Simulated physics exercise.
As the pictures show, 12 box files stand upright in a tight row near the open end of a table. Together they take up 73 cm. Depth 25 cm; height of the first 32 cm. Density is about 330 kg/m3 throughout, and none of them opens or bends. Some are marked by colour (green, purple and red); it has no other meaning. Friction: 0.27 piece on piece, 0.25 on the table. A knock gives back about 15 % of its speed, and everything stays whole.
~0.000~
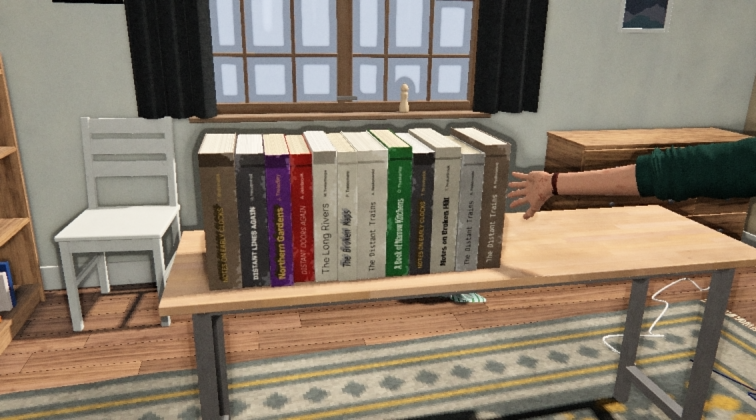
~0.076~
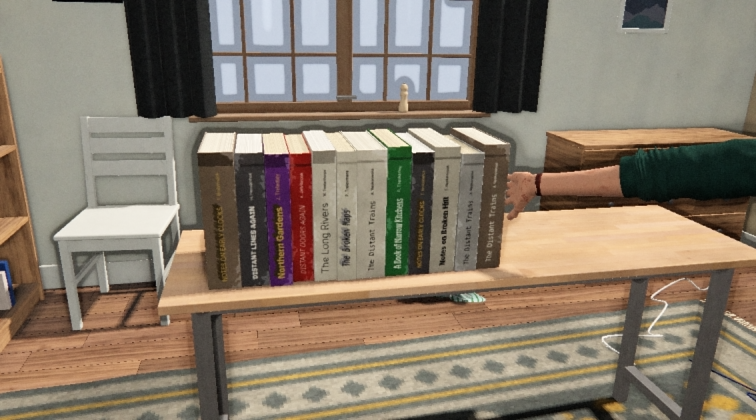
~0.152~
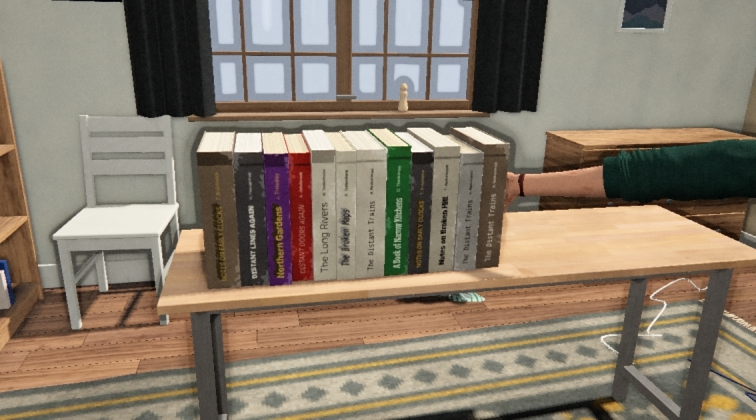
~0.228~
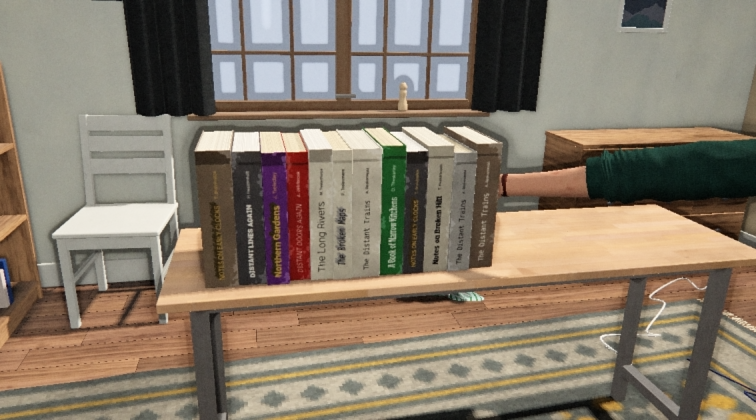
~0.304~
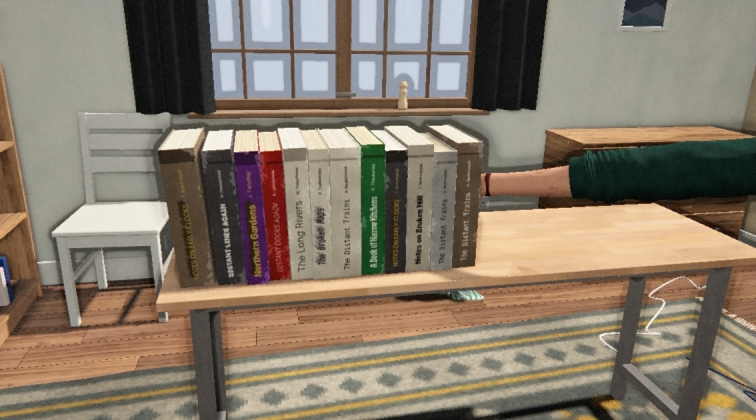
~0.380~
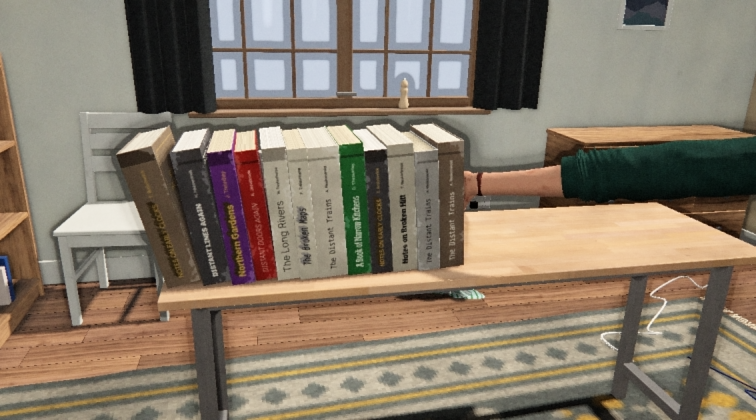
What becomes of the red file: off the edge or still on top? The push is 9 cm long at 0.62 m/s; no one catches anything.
It drops off.
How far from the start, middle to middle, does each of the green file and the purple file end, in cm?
About: Green 20, purple 120.
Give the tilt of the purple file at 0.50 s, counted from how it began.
Some 20°.
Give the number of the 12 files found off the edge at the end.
The count is 4.
Around 0.50 s, none of the 12 files off the edge, 12 disturbed; red file tipped 20°; purple file tipped 21°.
Around 0.72 s, 1 of the 12 files off the edge; red file tipped 41°; purple file tipped 43°.
Around 1.02 s, 3 of the 12 files off the edge; red file on its side; purple file upside down.
Around 1.48 s, 4 of the 12 files off the edge; red file upside down; purple file on its side.
Finally (1.9 s), 4 of the 12 files off the edge; red file on its side; purple file on its side; green file tipped 46°.
